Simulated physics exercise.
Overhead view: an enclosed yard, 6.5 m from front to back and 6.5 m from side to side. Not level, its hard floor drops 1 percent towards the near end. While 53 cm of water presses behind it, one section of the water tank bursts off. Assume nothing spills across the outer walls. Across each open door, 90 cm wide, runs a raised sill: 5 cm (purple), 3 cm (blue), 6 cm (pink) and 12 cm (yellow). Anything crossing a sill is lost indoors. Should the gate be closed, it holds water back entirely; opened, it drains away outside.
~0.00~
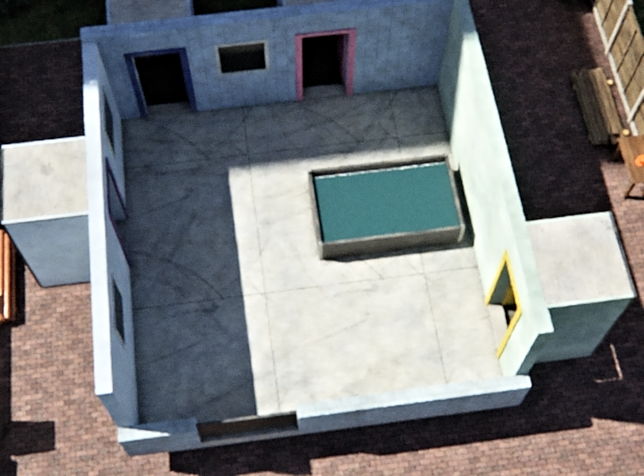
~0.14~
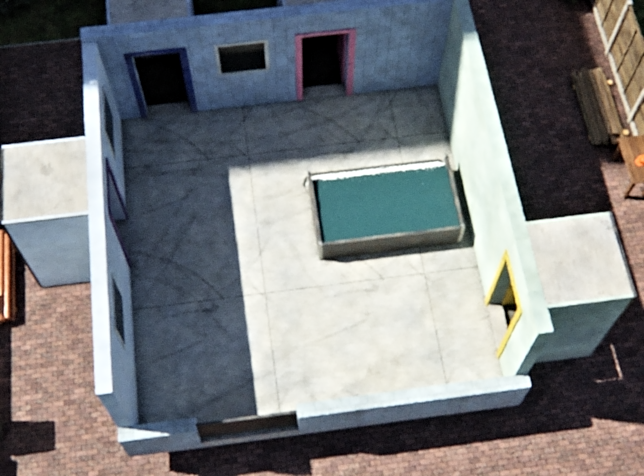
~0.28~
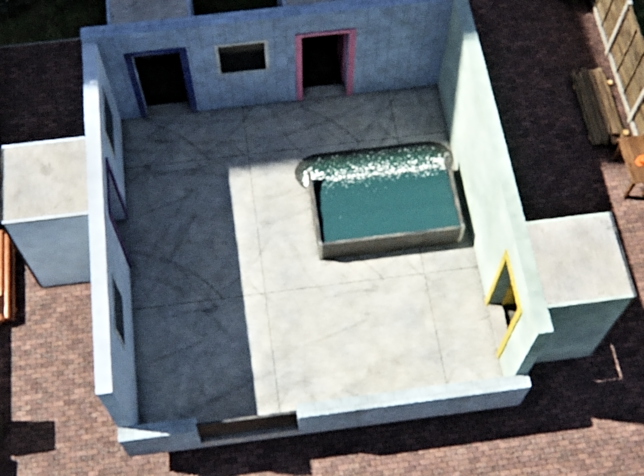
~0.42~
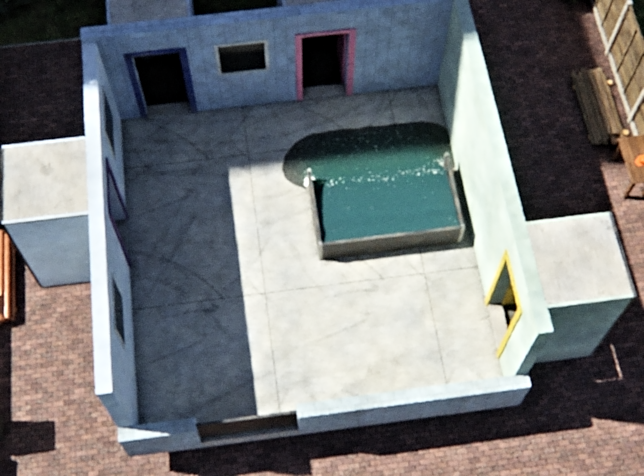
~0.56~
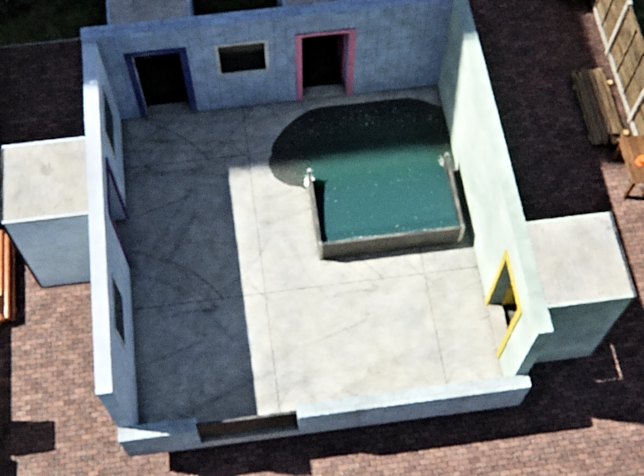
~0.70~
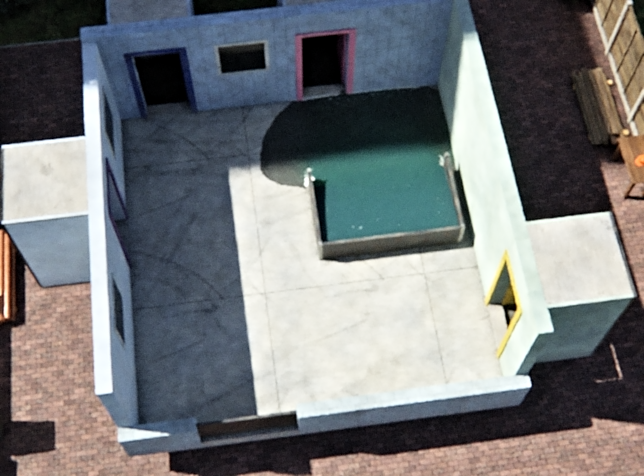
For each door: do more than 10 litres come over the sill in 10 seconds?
At the purple door the amount will climb above the limit. At the blue door the amount will climb above the limit. At the pink door the amount will climb above the limit. At the yellow door the amount will stay short of the limit.
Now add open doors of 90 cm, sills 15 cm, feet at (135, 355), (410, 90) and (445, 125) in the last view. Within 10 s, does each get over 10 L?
In sequence the answers are less than that, more than that and more than that.
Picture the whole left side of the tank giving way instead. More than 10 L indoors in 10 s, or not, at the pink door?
Then: Pink short of it.
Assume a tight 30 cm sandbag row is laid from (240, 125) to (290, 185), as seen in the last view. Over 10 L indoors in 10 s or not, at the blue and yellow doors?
Then: Blue under, yellow not over.
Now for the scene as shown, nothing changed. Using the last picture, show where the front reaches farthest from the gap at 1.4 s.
Somewhere about (229, 110).
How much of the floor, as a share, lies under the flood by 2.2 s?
Covered: Roughly 25 %.
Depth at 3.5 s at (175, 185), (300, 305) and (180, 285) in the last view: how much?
The depths come out at 3, 0 and 0 centimetres, in the order listed.
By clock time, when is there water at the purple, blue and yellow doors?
The front reaches purple at 4.0 s, blue at 2.0 s, yellow at 3.8 s.
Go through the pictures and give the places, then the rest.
Still water, 53 cm deep, in the water tank at (385, 200), in the first picture.
The front is at a hidden place, 1.4 m from the gap on the water tank's far side; 0.3 m2 of floor is under water; 53 cm left at the back of the water tank, in the second picture.
Water pours out on the water tank's far side and has run 1.5 m, to (447, 155); typically 9 cm deep outside, 53 cm at the water tank's back, in the third picture.
Water pours out on the water tank's far side and has run 1.8 m, to (289, 160); typically 8 cm deep outside, 51 cm at the water tank's back, in the fourth picture.
The front is at (444, 113), 2.1 m from the gap on the water tank's far side; 5.2 m2 of floor is under water; 44 cm left at the back of the water tank, in the fifth picture.
The front is at (440, 96), 2.4 m from the gap on the water tank's far side; 6.4 m2 of floor is under water; 45 cm left at the back of the water tank, in the sixth picture.
After 1.4 s water covers 20 % of the floor and is deepest (40 cm) near (429, 87); purple door not reached, blue door not reached, pink door 24 cm at the sill, 77 L in, yellow door not reached.
After 2.2 s water covers 25 % of the floor and is deepest (33 cm) near (429, 87); purple door not reached, blue door 3 cm at the sill, 0 L in, pink door 25 cm at the sill, 197 L in, yellow door not reached.
After 3.5 s water covers 35 % of the floor and is deepest (18 cm) near (446, 163); purple door not reached, blue door 5 cm at the sill, 1 L in, pink door 15 cm at the sill, 295 L in, yellow door not reached.
After 6.0 s water covers 55 % of the floor and is deepest (14 cm) near (329, 176); purple door 9 cm at the sill, 8 L in, blue door 6 cm at the sill, 6 L in, pink door 5 cm at the sill, 321 L in, yellow door 1 cm at the sill, 0 L in.
After 10.0 s water covers 80 % of the floor and is deepest (10 cm) near (141, 437); purple door 5 cm at the sill, 18 L in, blue door 5 cm at the sill, 38 L in, pink door 5 cm at the sill, 329 L in, yellow door 2 cm at the sill, 0 L in.
